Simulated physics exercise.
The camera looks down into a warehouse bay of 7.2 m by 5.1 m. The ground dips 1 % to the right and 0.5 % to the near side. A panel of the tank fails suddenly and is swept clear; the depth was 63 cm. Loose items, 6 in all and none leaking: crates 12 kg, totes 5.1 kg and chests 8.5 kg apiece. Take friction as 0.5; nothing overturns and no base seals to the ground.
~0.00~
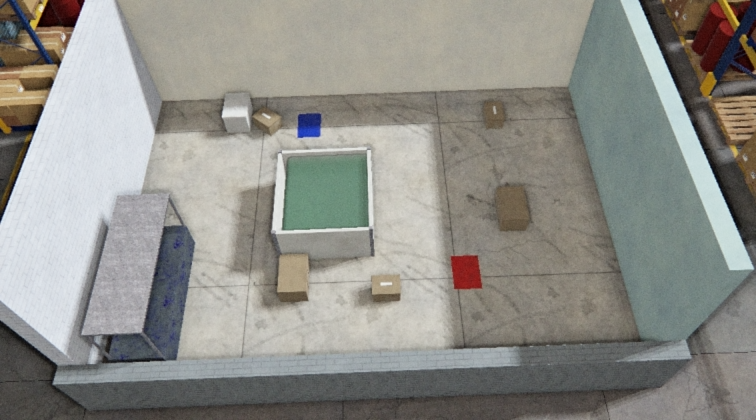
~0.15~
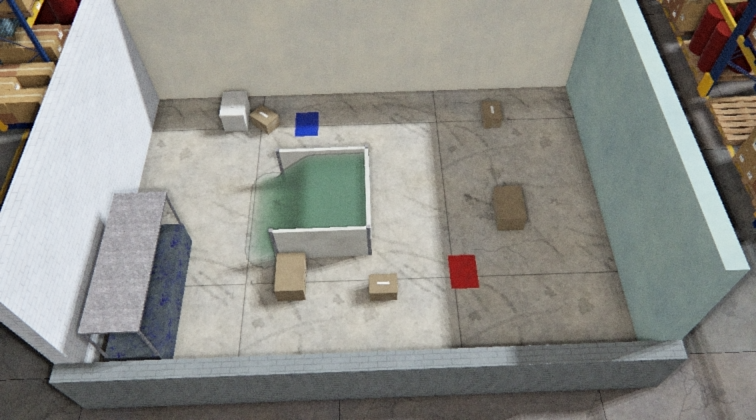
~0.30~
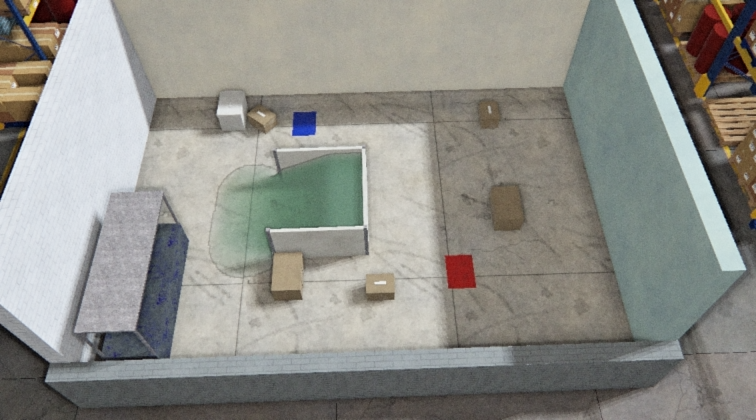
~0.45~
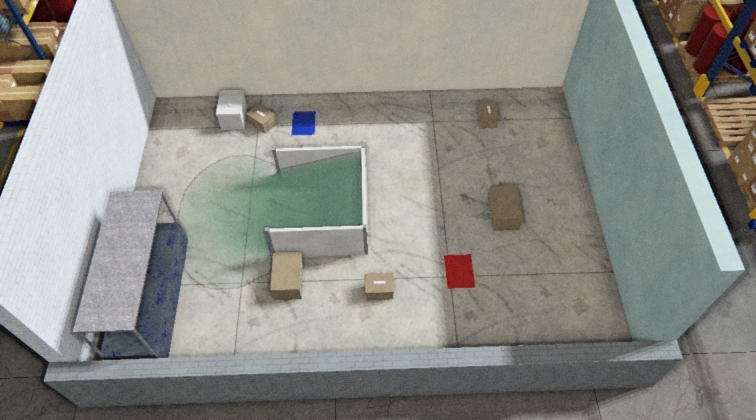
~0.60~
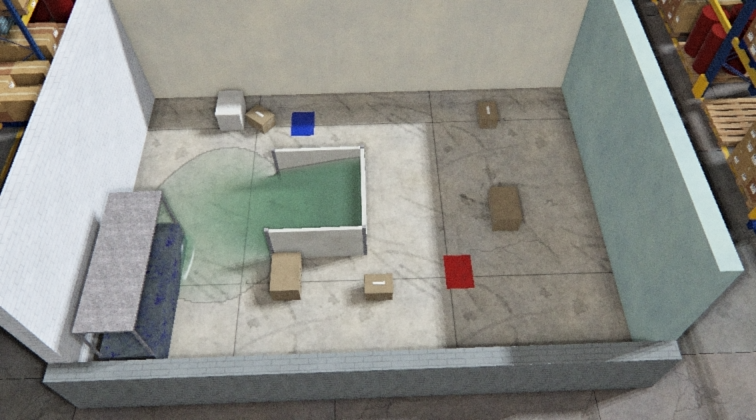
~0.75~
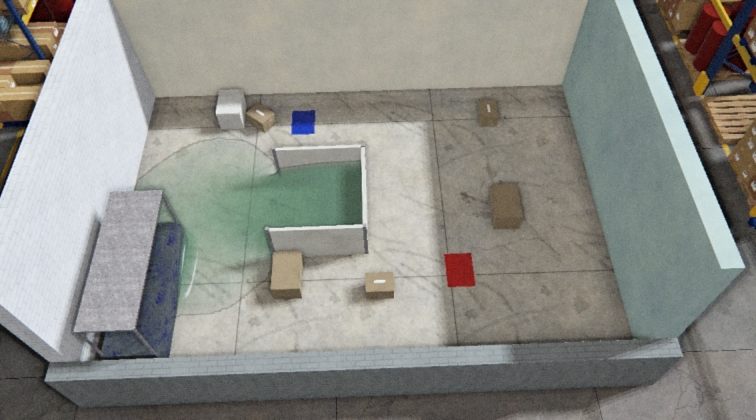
Green water pours out through the open left side of a square, white-walled tank in a walled warehouse bay, seen from high above. Brown boxes, a pale box at the back left, a blue patch behind the tank, a red patch to its right and a grey table at left stand around it. The water fans leftward across the pale floor to the table, while the boxes stay put and the view shifts very slightly.
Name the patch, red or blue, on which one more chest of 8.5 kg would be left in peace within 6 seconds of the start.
Put it on red.
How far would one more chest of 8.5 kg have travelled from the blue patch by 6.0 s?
About 200 cm.
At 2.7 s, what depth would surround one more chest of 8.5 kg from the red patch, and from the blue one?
About 0 cm and 0 cm.
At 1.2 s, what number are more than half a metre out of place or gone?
I count 0.
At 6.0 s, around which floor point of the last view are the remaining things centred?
At about (411, 197).
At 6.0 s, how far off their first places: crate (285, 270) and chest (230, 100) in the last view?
In that order: 0 cm, 250 cm.
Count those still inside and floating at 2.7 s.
0 of them.
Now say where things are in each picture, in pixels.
In the first frame, a crate at (292, 273) rests on the ground; a tote at (266, 116) rests on the ground; the red patch at (466, 272); the blue patch at (309, 125); 1.9 m2 under water; 0 of 6 have shifted.
In the second frame, a crate at (290, 271) rests on the ground; a tote at (264, 115) rests on the ground; the red patch at (463, 271); the blue patch at (307, 124); 2.7 m2 under water; 0 of 6 have shifted.
In the third frame, a crate at (287, 271), on the bottom; a tote at (261, 114) rests on the ground; the red patch at (460, 271); the blue patch at (304, 124); 3.7 m2 under water; 0 of 6 have shifted.
In the fourth frame, a crate at (286, 270), on the bottom; a tote at (260, 114), on the bottom; the red patch at (459, 271); the blue patch at (304, 123); water covers 4.9 m2; 0 of 6 have shifted.
In the fifth frame, a crate at (285, 271) rests on the ground; a tote at (260, 114) rests on the ground; the red patch at (459, 272); the blue patch at (303, 124); 6.1 m2 under water; 0 of 6 have shifted.
In the sixth frame, a crate at (286, 270) rests on the ground; a tote at (260, 113), on the bottom; the red patch at (460, 270); the blue patch at (303, 122); 7.2 m2 under water; 0 of 6 have shifted.
After 1.2 s on red it would be 0 cm off in 0 cm of water; on blue it would be 0 cm off in 0 cm of water.
After 2.7 s on red it would be 0 cm off in 0 cm of water; on blue it would be 0 cm off in 0 cm of water.
After 4.2 s on red it would be 0 cm off in 1 cm of water; on blue it would be 97 cm off in 2 cm of water.
After 6.0 s on red it would be 0 cm off in 2 cm of water; on blue it would be 215 cm off in 3 cm of water.
